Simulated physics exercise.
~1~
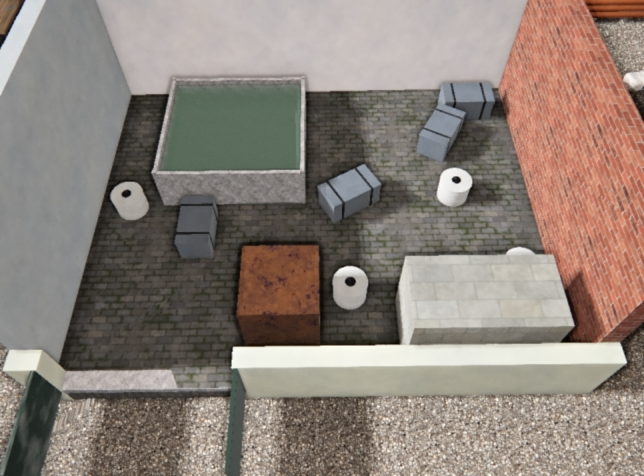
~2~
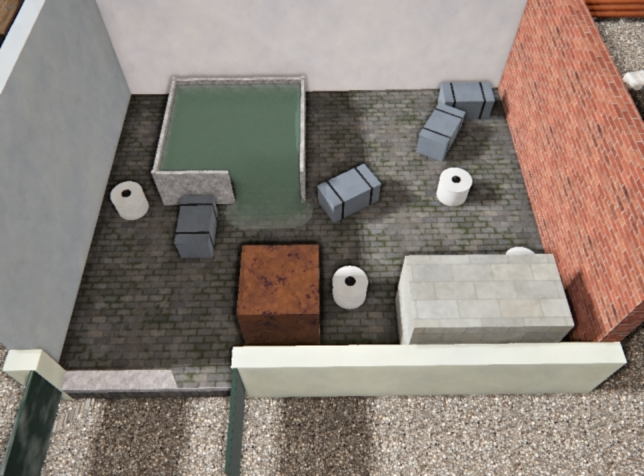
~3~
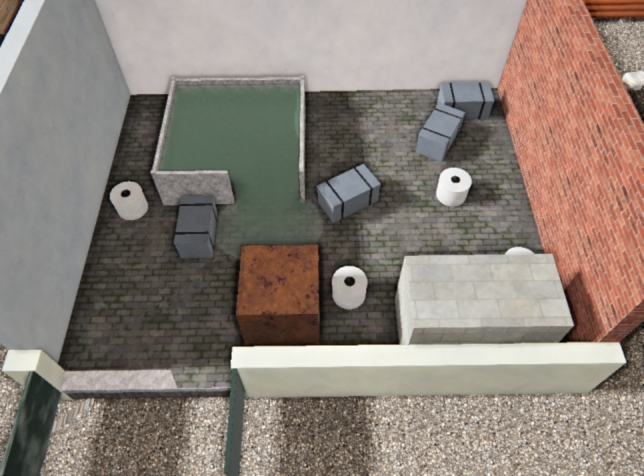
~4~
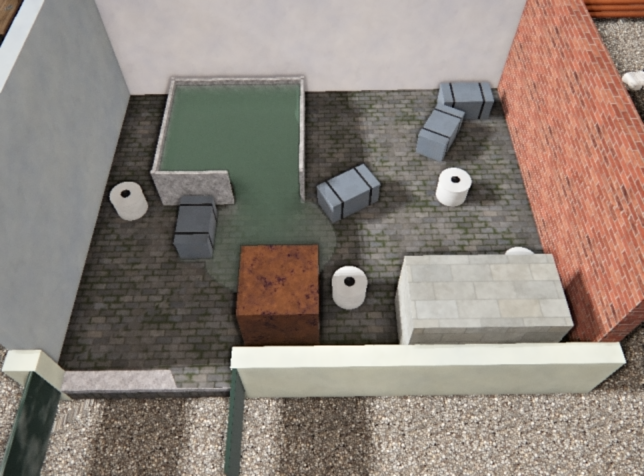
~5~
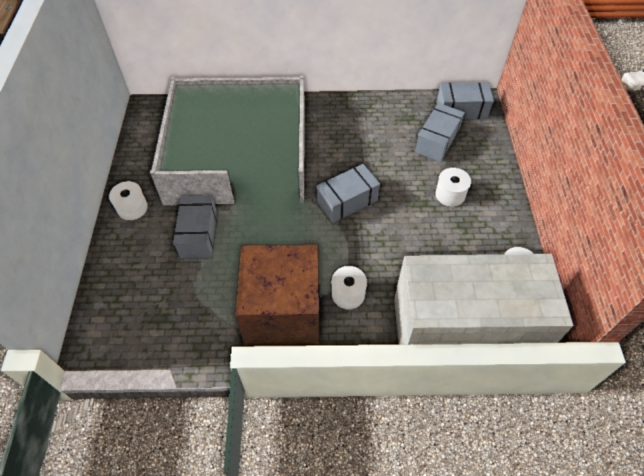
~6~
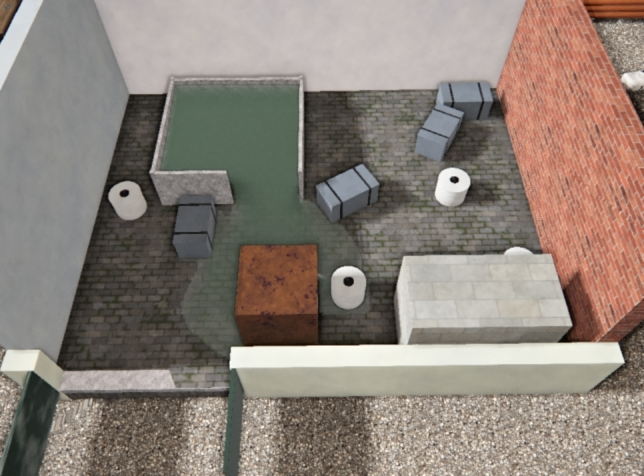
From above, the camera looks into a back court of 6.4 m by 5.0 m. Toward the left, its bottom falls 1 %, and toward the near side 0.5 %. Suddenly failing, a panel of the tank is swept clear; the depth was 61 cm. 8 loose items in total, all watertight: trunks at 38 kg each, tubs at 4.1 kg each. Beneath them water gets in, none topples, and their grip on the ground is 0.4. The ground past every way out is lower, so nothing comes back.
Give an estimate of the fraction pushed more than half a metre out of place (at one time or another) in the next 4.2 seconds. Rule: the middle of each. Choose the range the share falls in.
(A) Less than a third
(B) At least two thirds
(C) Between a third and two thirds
Option A: Less than a third.
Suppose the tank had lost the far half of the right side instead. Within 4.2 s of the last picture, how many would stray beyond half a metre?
Result: 5.
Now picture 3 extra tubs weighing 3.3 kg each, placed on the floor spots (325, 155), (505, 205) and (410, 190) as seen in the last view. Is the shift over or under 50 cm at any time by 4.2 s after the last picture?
One after another they come out inside the limit, above it, inside the limit.
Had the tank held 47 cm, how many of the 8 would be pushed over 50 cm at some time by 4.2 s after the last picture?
2.
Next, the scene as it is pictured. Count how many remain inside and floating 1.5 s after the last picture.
That would be 2 of them.
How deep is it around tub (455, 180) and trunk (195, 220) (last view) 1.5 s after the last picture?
0 and 1 cm.
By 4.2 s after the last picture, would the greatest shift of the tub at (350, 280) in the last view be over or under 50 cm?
Lab note: Shift exceeds the limit.
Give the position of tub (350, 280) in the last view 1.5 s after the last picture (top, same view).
My estimate: Around (337, 323).
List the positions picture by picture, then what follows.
A tub at (351, 282), on the bottom; a trunk at (195, 219) rests on the ground; 3.8 m2 under water; 0 of 8 have shifted, in the first picture.
A tub at (350, 281), on the bottom; a trunk at (195, 218) rests on the ground; 4.4 m2 under water; 0 of 8 have shifted, in the second picture.
A tub at (350, 281) rests on the ground; a trunk at (194, 219), on the bottom; water covers 5.1 m2; 0 of 8 have shifted, in the third picture.
A tub at (350, 282), on the bottom; a trunk at (194, 219), on the bottom; 6.0 m2 under water; 0 of 8 have shifted, in the fourth picture.
A tub at (349, 281), on the bottom; a trunk at (194, 219), on the bottom; water covers 6.6 m2; 0 of 8 have shifted, in the fifth picture.
A tub at (349, 282), on the bottom; a trunk at (193, 219), on the bottom; water covers 7.3 m2; 0 of 8 have shifted, in the sixth picture.
Then, 0.4 s after the last picture 1 of 8 are over 50 cm from their spots; 0 afloat.
Then, 1.5 s after the last picture 1 of 8 are over 50 cm from their spots; 2 afloat.
Then, 2.8 s after the last picture 1 of 8 are over 50 cm from their spots; 1 afloat.
Then, 4.2 s after the last picture 1 of 8 are over 50 cm from their spots, and 2 have been at some point; 3 afloat.
